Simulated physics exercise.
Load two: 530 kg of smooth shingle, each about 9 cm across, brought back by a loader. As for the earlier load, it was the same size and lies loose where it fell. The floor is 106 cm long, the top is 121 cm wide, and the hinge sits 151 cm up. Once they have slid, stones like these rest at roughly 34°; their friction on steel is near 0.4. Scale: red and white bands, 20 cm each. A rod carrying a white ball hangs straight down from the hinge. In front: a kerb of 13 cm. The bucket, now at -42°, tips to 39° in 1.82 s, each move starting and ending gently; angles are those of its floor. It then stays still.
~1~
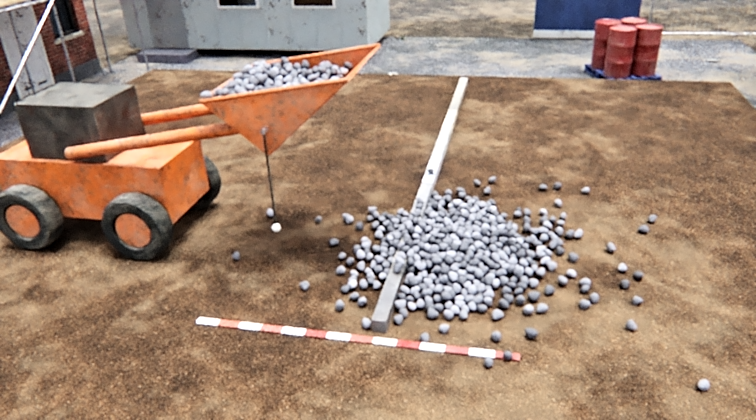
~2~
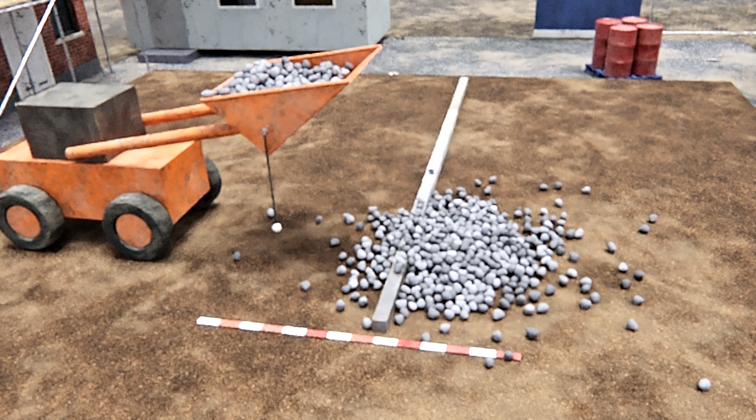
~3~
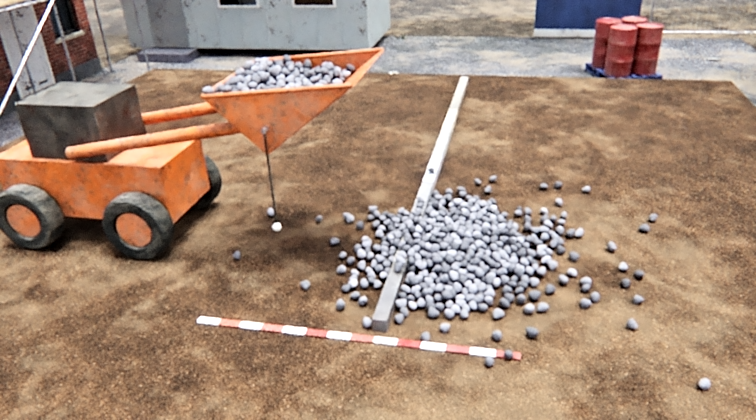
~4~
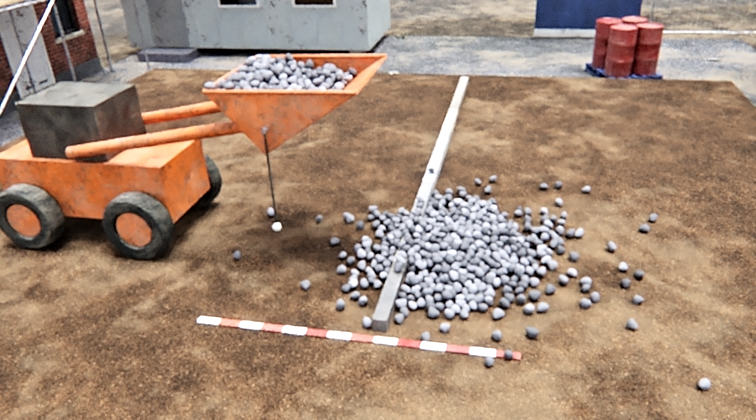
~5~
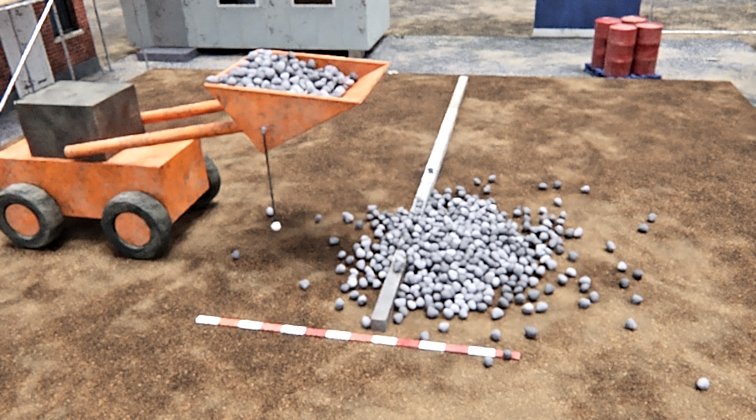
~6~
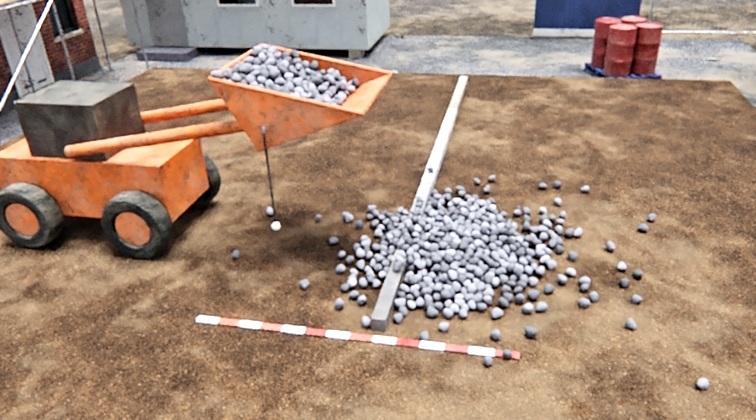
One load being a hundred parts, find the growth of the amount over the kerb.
A growth of about 44 parts in a hundred.
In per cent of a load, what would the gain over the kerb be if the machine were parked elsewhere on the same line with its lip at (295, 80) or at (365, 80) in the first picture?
Close to 5 per cent, followed by close to 65 per cent.
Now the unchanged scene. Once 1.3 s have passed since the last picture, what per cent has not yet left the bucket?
Roughly 30 per cent remains inside.
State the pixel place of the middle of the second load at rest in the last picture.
Middle: Approx. (402, 235) px.
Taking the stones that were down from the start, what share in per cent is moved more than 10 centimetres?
About 10 %.
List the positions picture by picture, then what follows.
In the first picture, the bucket is at -42°, its lip at (348, 80); the top of the load is at (287, 70). The earlier load is highest near (432, 233), 21 cm above ground level, 16 % on this side of the kerb, 84 % over the kerb.
In the second picture, the bucket is at -41°, its lip at (350, 82); the top of the load is at (282, 69).
In the third picture, the bucket is at -38°, its lip at (352, 86); the top of the load is at (265, 65).
The fourth picture shows lip at (356, 93), floor tilted -34°, highest stones at (262, 63).
The fifth picture shows lip at (360, 102), floor tilted -28°, highest stones at (263, 58).
The sixth picture shows lip at (363, 114), floor tilted -21°, highest stones at (264, 55).
Then, 0.8 s after the last picture the floor is at 26°; in per cent of one load, 99 in the bucket, 17 on this side of the kerb, 84 over the kerb; the foremost stones are at (663, 280).
Then, 1.3 s after the last picture the floor is at 39°; in per cent of one load, 31 in the bucket, 77 on this side of the kerb, 92 over the kerb; the foremost stones are at (663, 280).
Then, 1.7 s after the last picture the floor is at 39°; in per cent of one load, 3 in the bucket, 81 on this side of the kerb, 116 over the kerb; the foremost stones are at (663, 280).
Then, 4.4 s after the last picture the floor is at 39°; in per cent of one load, 0 in the bucket, 73 on this side of the kerb, 128 over the kerb; the foremost stones are at (665, 272). Net gain over the kerb, 44.
